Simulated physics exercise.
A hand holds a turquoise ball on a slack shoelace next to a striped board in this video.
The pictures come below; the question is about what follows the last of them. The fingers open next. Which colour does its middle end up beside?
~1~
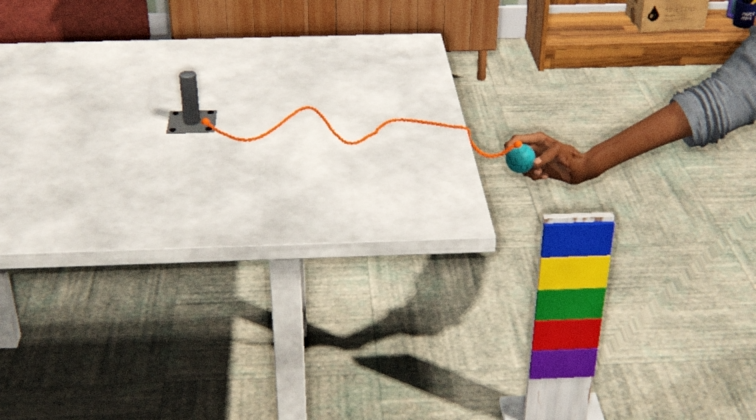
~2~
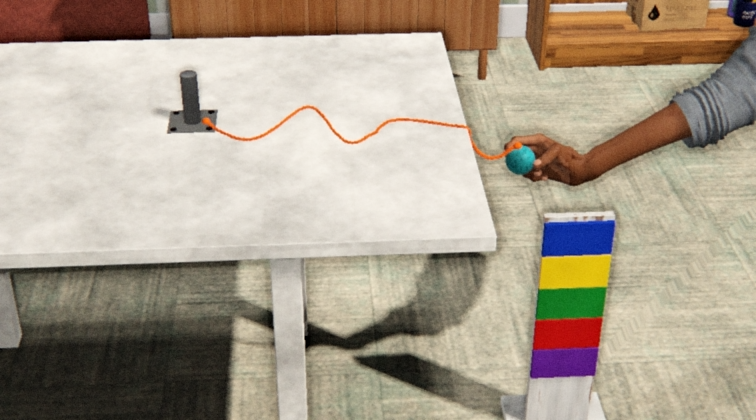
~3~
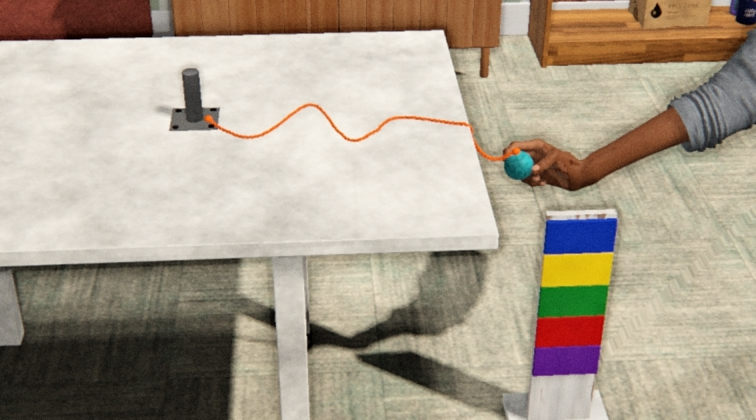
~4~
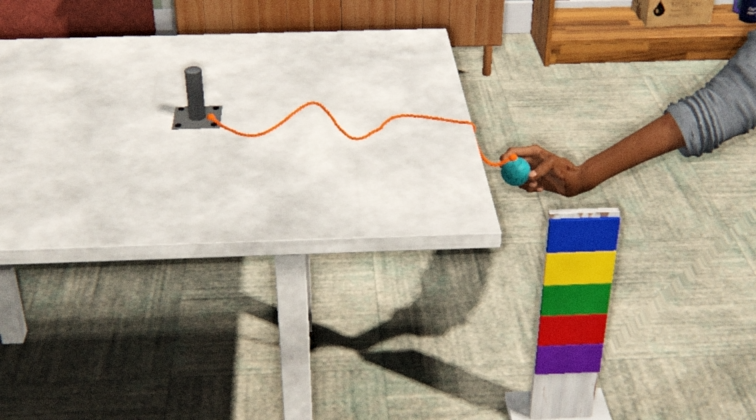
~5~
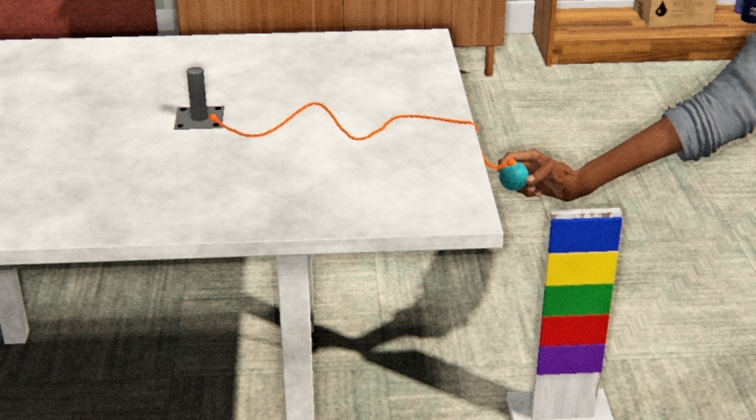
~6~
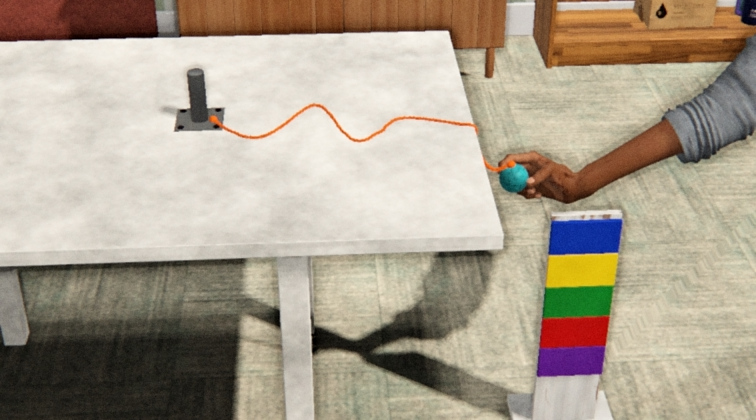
Green.
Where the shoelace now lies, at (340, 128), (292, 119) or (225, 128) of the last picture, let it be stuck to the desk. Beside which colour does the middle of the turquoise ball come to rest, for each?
Lab note: Try 1 blue; try 2 yellow; try 3 green.
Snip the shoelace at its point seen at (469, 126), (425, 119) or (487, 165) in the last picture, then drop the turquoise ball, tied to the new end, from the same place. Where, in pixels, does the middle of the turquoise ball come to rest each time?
(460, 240), (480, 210), (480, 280).
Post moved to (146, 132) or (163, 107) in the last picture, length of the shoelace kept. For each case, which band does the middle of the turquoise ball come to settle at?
It would be yellow; yellow.
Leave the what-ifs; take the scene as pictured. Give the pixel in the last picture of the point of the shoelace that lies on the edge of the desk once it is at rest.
It's the bit near (375, 135).
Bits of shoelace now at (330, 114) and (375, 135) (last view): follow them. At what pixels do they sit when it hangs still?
One ends up around (391, 120), the other around (473, 128).
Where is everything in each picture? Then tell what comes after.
In the first picture, turquoise ball (520, 158); blue (578, 241); yellow (574, 274); green (571, 305); red (567, 336); purple (564, 365).
In the second picture, turquoise ball (520, 160); shoelace through (232, 137) (290, 117) (331, 127) (379, 128) (455, 126).
In the third picture, turquoise ball (518, 165).
In the fourth picture, turquoise ball (516, 171); shoelace through (237, 133) (294, 113) (336, 123) (383, 125) (460, 122).
In the fifth picture, turquoise ball (514, 176).
In the sixth picture, turquoise ball (514, 178); shoelace through (239, 135) (297, 115) (338, 125) (386, 127) (462, 124).
Early on, ball near (498, 289); level with green.
Midway, ball near (433, 285); level with green.
Near the end, ball near (480, 298); level with green.
Finally, ball near (471, 297); level with green. Its centre hangs level with the green band.
